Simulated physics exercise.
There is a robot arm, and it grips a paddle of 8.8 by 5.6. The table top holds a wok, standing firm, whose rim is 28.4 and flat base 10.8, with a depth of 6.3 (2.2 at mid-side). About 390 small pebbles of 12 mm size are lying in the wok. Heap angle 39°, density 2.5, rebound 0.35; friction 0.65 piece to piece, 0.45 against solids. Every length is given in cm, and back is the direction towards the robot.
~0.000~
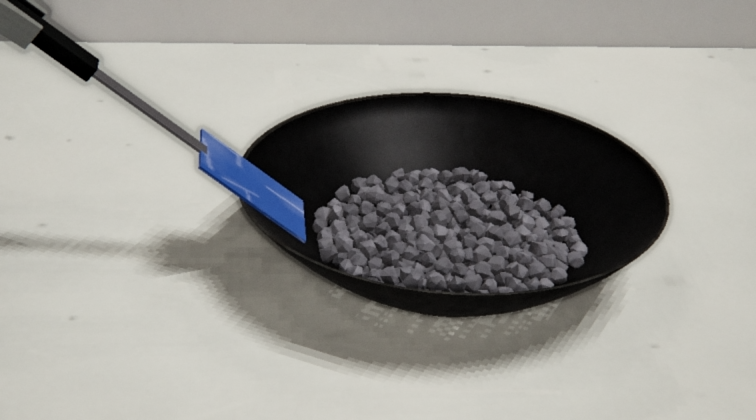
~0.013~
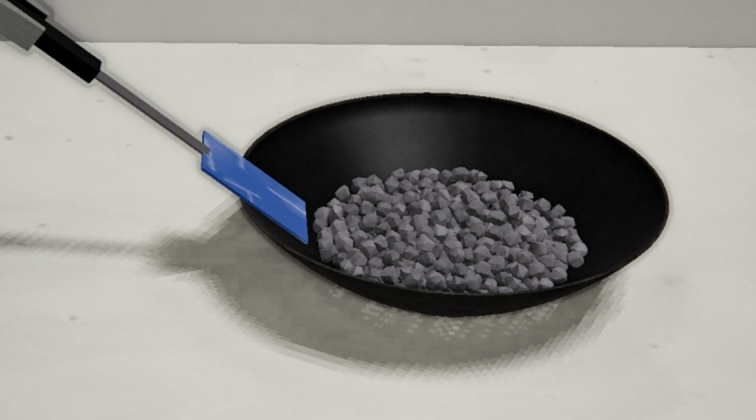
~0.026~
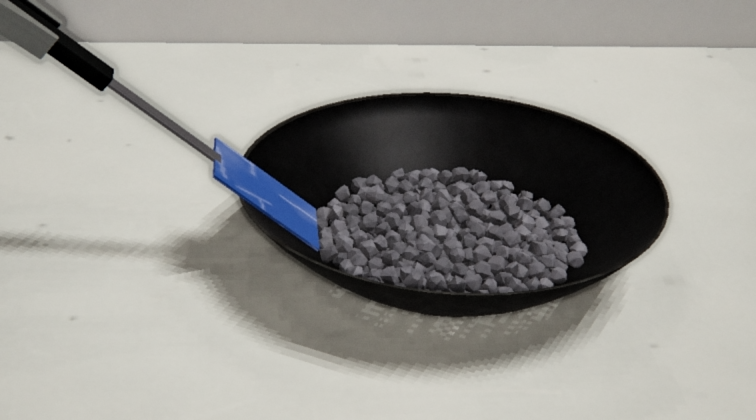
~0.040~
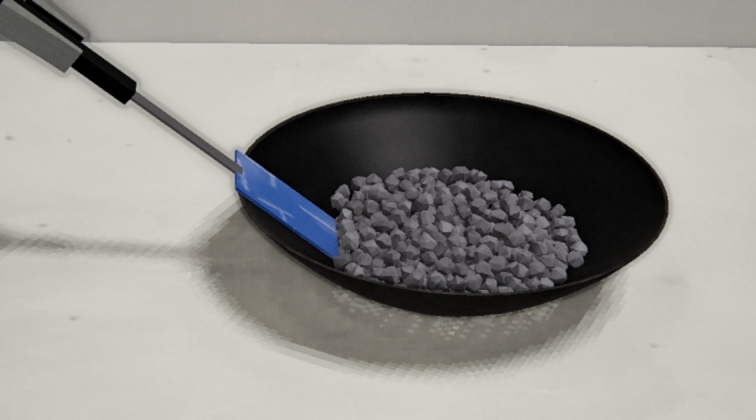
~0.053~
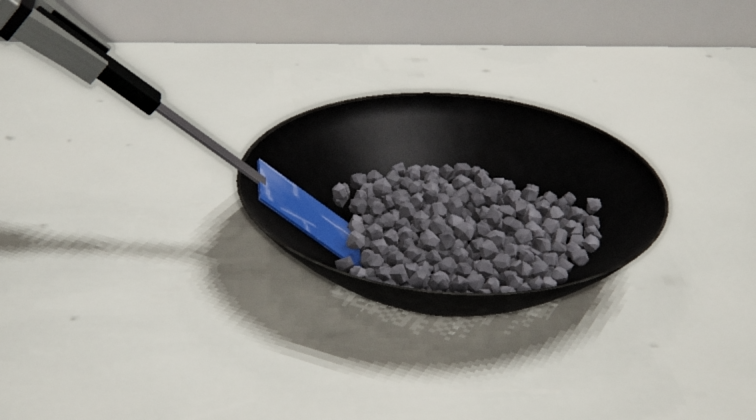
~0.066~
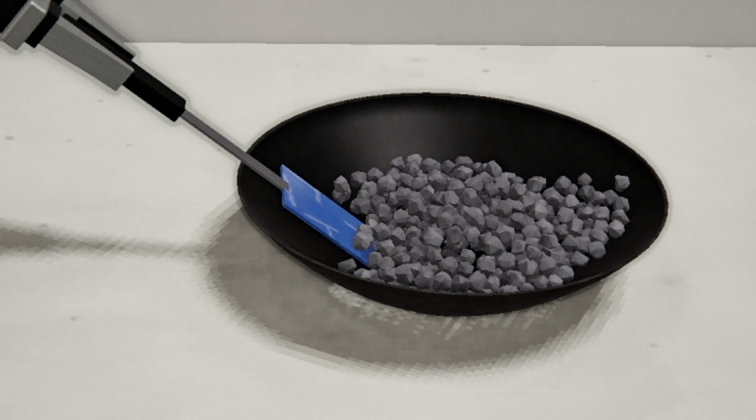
In a black wok, a robot arm's blue paddle pushes the grey pebbles to the right.
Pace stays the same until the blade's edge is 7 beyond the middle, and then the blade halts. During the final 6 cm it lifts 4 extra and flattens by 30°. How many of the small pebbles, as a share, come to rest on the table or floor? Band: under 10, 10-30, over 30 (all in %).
10-30 %.
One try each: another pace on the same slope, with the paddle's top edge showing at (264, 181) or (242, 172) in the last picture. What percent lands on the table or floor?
Try one roughly 20 per cent; try two roughly 5 per cent.
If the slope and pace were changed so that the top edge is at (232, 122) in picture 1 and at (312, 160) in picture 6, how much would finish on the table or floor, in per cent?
Roughly 10 percent ends up there.
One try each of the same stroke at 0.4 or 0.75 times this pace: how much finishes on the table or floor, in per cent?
Some 0 and 10 per cent.
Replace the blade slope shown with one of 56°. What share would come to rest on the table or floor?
Then roughly 20 percent.
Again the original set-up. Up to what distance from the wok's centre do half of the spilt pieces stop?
Some 26 cm.
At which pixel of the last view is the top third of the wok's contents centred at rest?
Centre: Roughly (571, 202).
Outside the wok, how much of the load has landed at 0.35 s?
It is near 10 percent.
After 0.10 s, sloping 39°, highest piece 9 above the table; 388 in the wok, 4 on the blade or in flight.
After 0.13 s, sloping 30°, highest piece 12 above the table; 377 in the wok, 15 on the blade or in flight.
After 0.35 s, sloping 9°, highest piece 17 above the table; 329 in the wok, 36 on the table or floor, 27 on the blade or in flight.
After 1.40 s, sloping 9°, highest piece 7 above the table; 329 in the wok, 63 on the table or floor.
At rest, 329 in the wok, 63 on the table or floor. That is 16 % on the table or floor.
